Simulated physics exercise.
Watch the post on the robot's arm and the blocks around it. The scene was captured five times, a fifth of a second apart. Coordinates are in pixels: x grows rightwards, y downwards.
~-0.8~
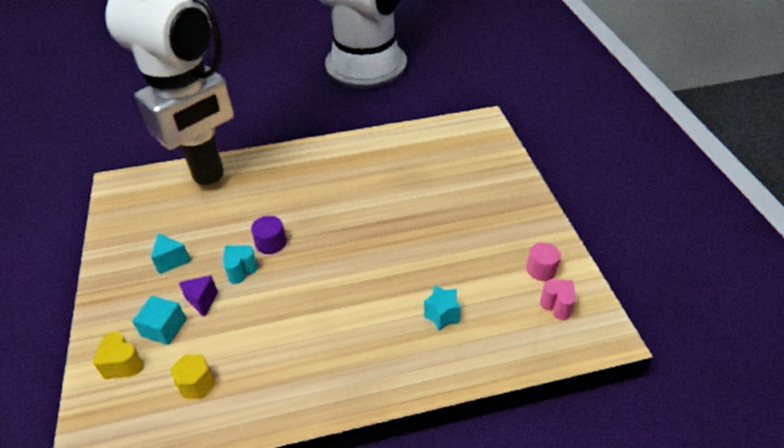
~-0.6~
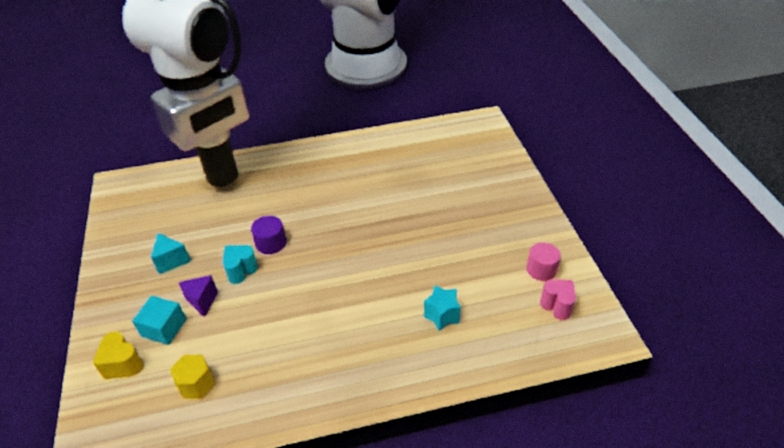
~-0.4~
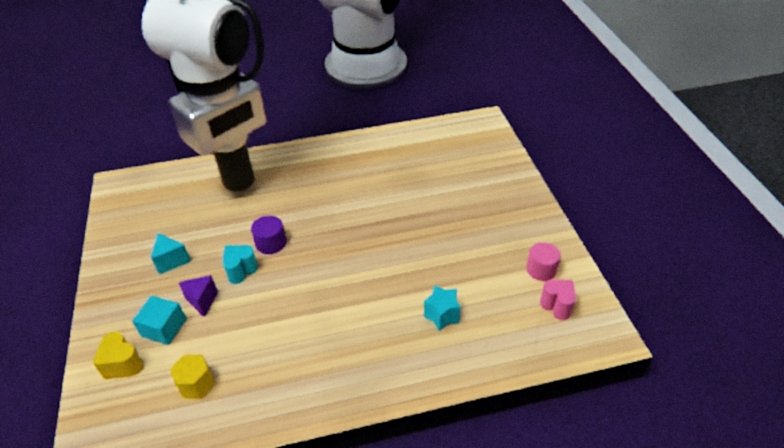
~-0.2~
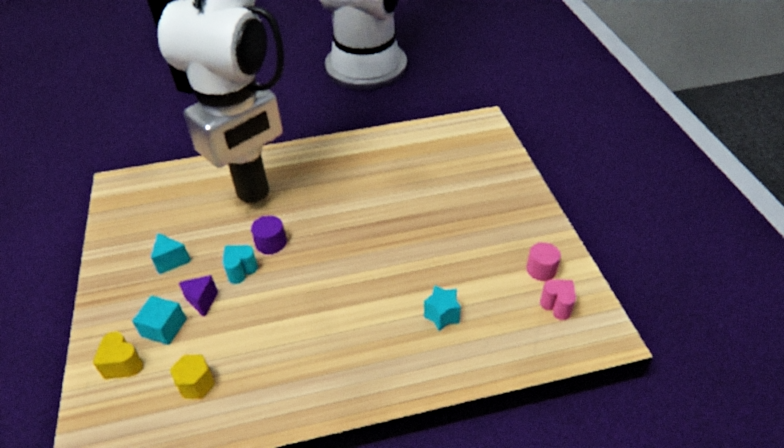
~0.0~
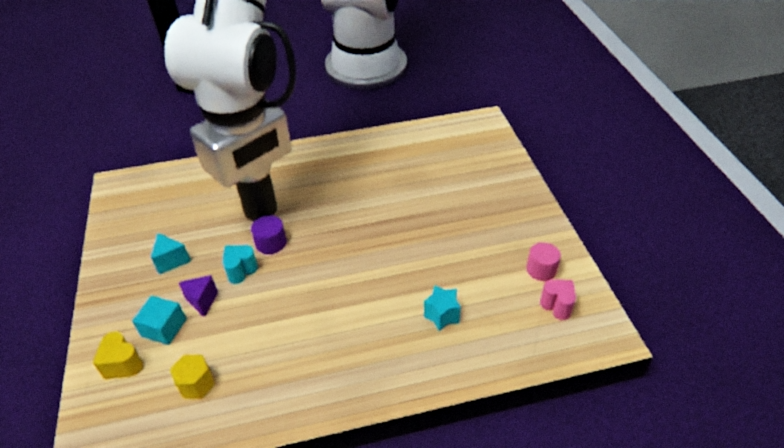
Robot arm's black post sliding right along the back of a wooden board, then moving forward beside a purple round block.
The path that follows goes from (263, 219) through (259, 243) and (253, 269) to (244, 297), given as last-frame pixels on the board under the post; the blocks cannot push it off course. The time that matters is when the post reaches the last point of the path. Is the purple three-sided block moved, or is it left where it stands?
Answer: Moved.
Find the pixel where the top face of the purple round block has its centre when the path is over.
Its top middle will sit at (279, 268).
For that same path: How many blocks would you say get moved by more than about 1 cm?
Total: Three-plus.
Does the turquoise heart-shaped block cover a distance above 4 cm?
Answer: Yes.
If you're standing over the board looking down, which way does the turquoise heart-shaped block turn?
The block turns clockwise.
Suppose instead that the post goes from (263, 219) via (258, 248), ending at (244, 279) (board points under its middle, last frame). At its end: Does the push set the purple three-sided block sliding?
Yes - that is the case.
What follows on the original path. One third of the way, post (257, 235); purple round block (271, 246).
Two thirds of the way, post (250, 262); purple three-sided block (190, 289); turquoise heart-shaped block (223, 272), turned 45° clockwise; purple round block (278, 263).
At the end, post (242, 289); turquoise square piece (152, 313); purple three-sided block (175, 293), turned 30° anticlockwise; turquoise heart-shaped block (203, 292), turned 95° clockwise; purple round block (279, 268).
